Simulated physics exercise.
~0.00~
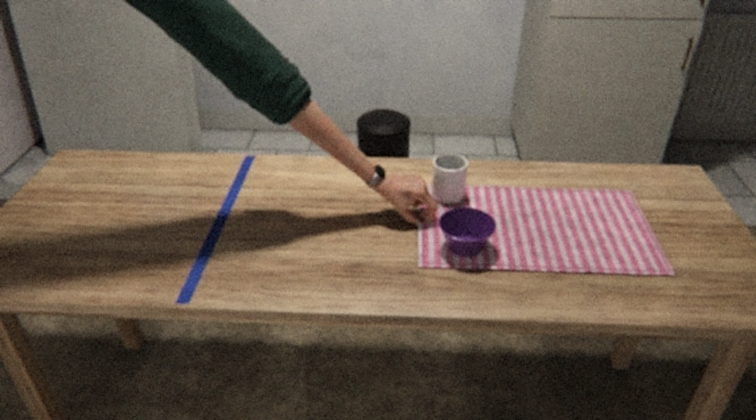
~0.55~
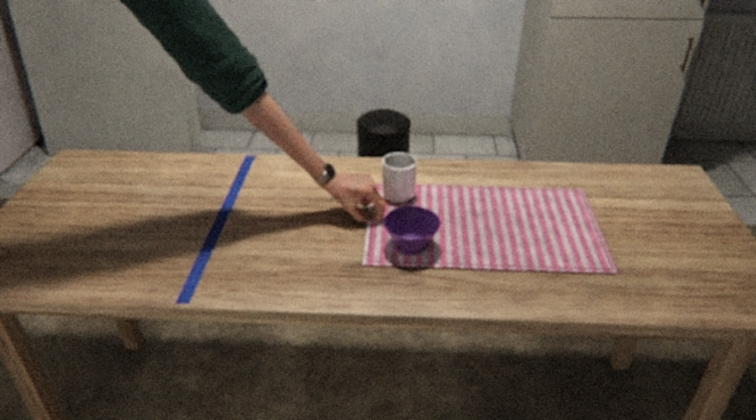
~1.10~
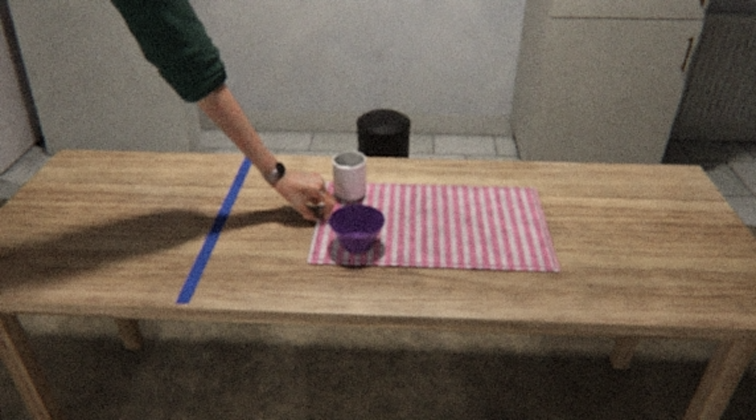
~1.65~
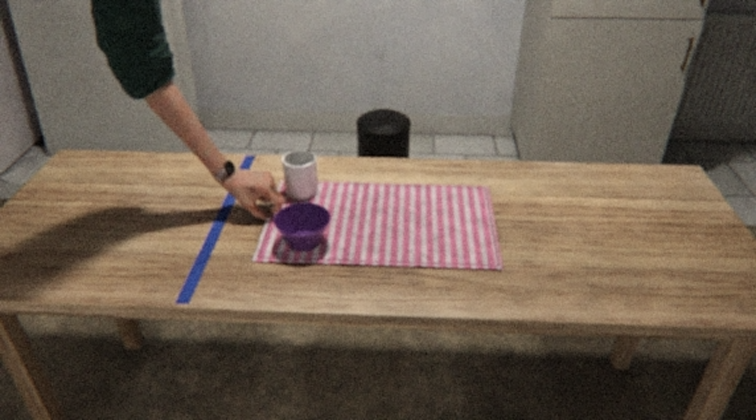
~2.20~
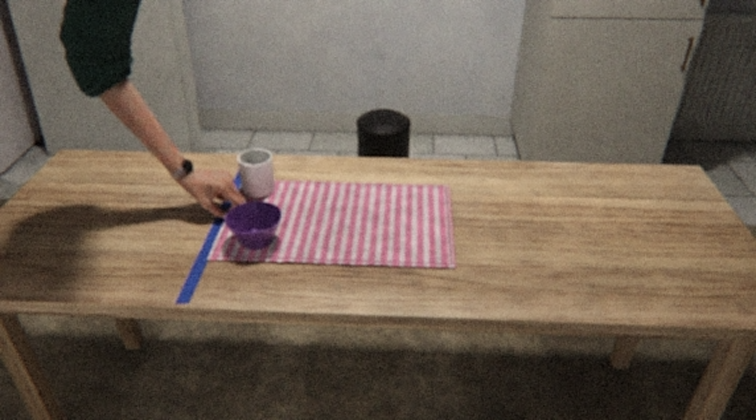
On a wooden table, a hand drawing a striped pink cloth left to a blue tape line, mug and purple bowl still aboard.
